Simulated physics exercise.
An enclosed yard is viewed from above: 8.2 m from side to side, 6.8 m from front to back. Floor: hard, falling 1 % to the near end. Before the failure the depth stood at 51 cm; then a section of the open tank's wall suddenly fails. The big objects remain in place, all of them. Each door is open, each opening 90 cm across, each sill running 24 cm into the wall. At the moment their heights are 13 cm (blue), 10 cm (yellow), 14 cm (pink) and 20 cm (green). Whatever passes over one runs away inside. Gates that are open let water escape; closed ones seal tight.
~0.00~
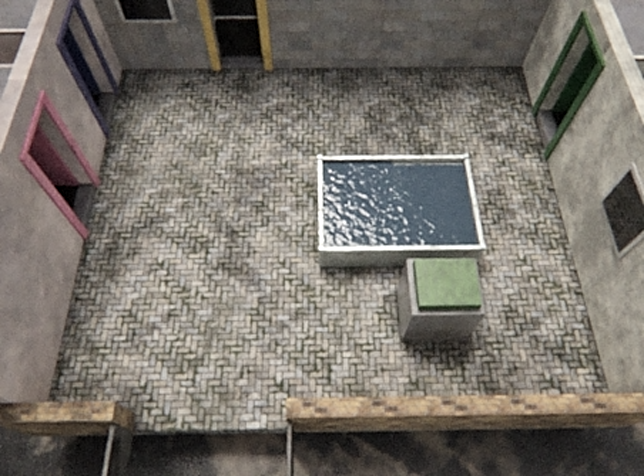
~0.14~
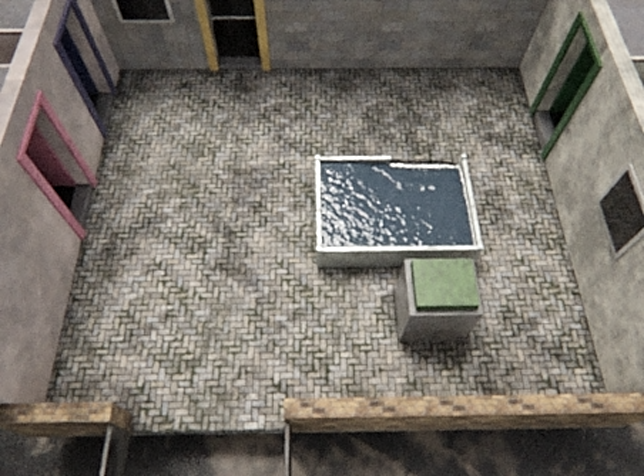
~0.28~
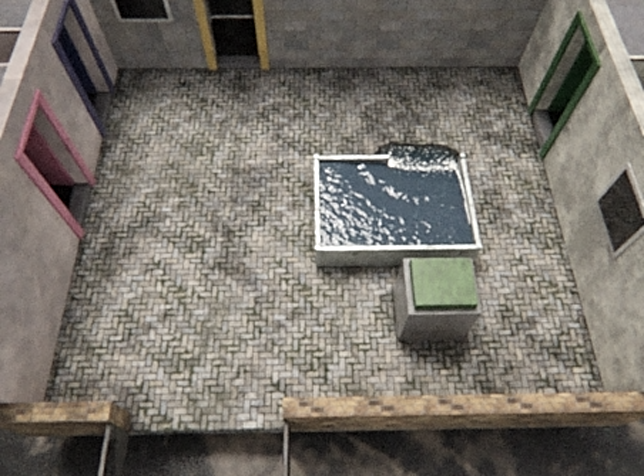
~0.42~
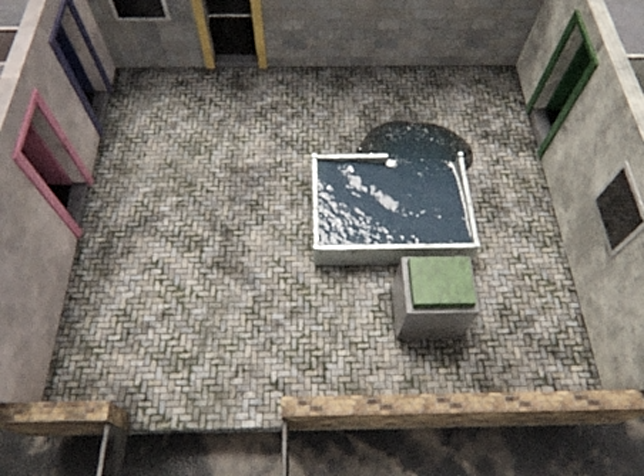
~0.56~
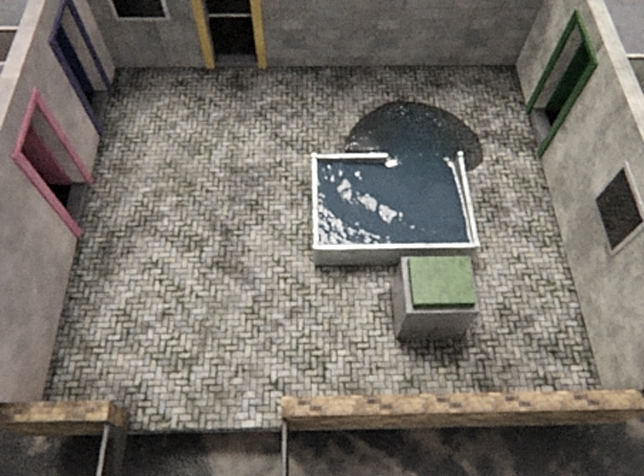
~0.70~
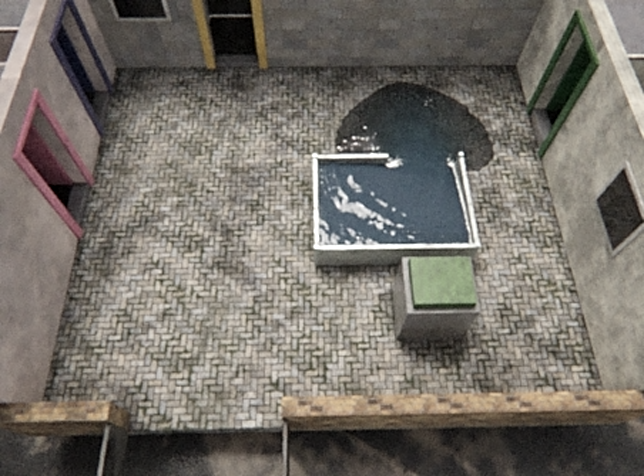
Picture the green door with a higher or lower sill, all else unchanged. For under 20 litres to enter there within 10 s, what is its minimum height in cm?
Its minimum height would be about 8.5 cm.
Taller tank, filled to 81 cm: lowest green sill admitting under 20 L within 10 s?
Then roughly 15 cm.
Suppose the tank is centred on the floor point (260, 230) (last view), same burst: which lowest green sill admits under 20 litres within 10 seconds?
In that case about 6.5 cm.
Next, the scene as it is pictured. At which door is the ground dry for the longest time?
The answer is the pink door.
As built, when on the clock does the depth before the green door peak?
Around 3.6 seconds.
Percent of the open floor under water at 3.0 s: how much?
Wet: Close to 20 %.
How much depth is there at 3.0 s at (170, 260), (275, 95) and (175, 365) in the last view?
Roughly 0, 5 and 0 cm, in turn.
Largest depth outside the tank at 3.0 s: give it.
Max depth: About 26 cm.
After 1.4 s water covers 15 % of the floor, deepest (30 cm) near (432, 172); it has not reached the green door.
After 3.0 s water covers 20 % of the floor, deepest (26 cm) near (514, 70); 10 cm at the green door, 0 litres in over its 20 cm sill.
After 10.0 s water covers 85 % of the floor, deepest (10 cm) near (516, 405); 6 cm at the green door, 0 litres in over its 20 cm sill.
At the green door as built, the water arrived by 1.9 s and peaked near 13 cm at 3.6 s.
Run again over the same 10 s with other heights there, 29 litres in over 7.5 cm, 6 litres over 10.5 cm. The limit of 20 litres is kept from about 8.5 cm up.
